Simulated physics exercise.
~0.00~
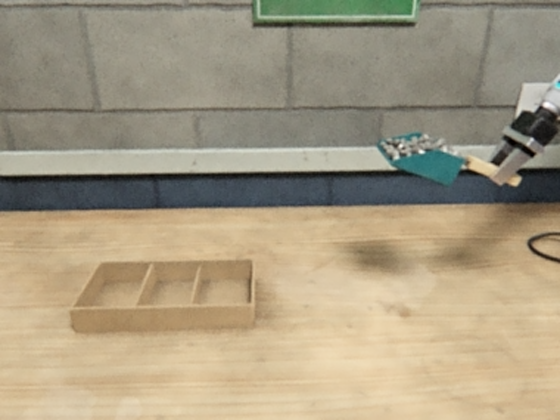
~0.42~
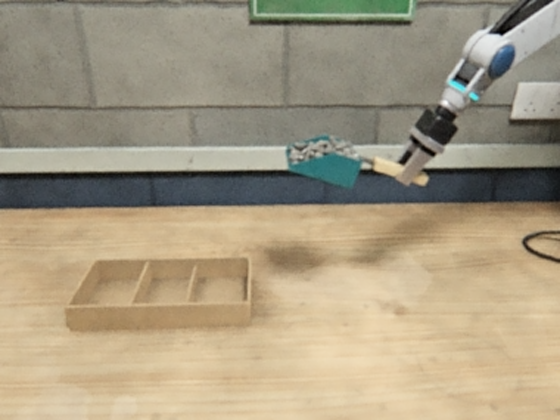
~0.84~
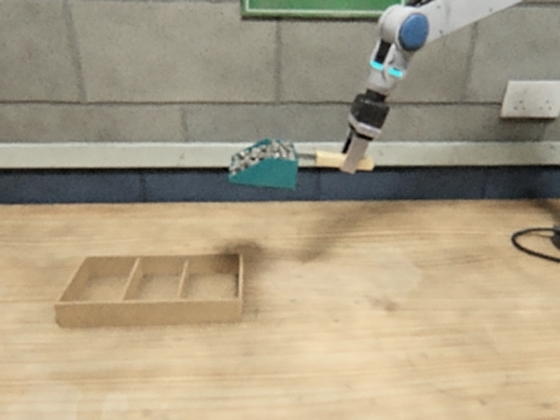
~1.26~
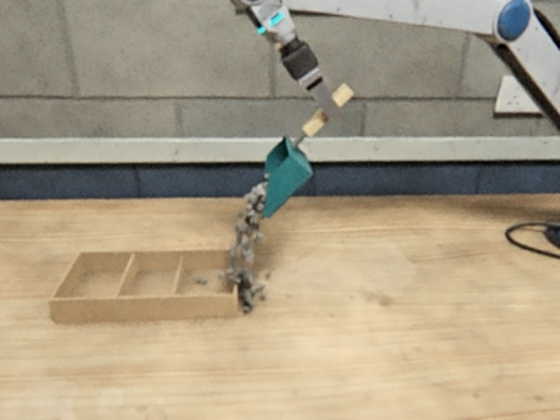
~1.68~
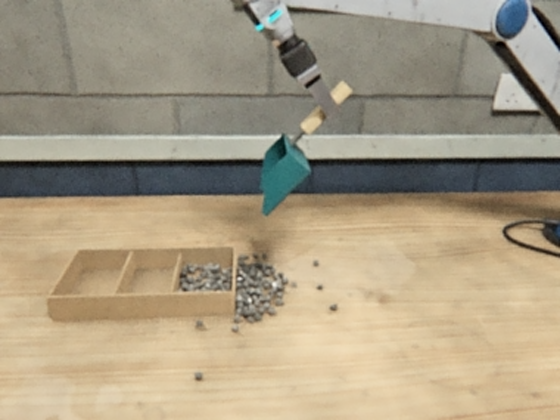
Above a wooden table, a robot arm tips a scoop, spilling pebbles into and beside a box.
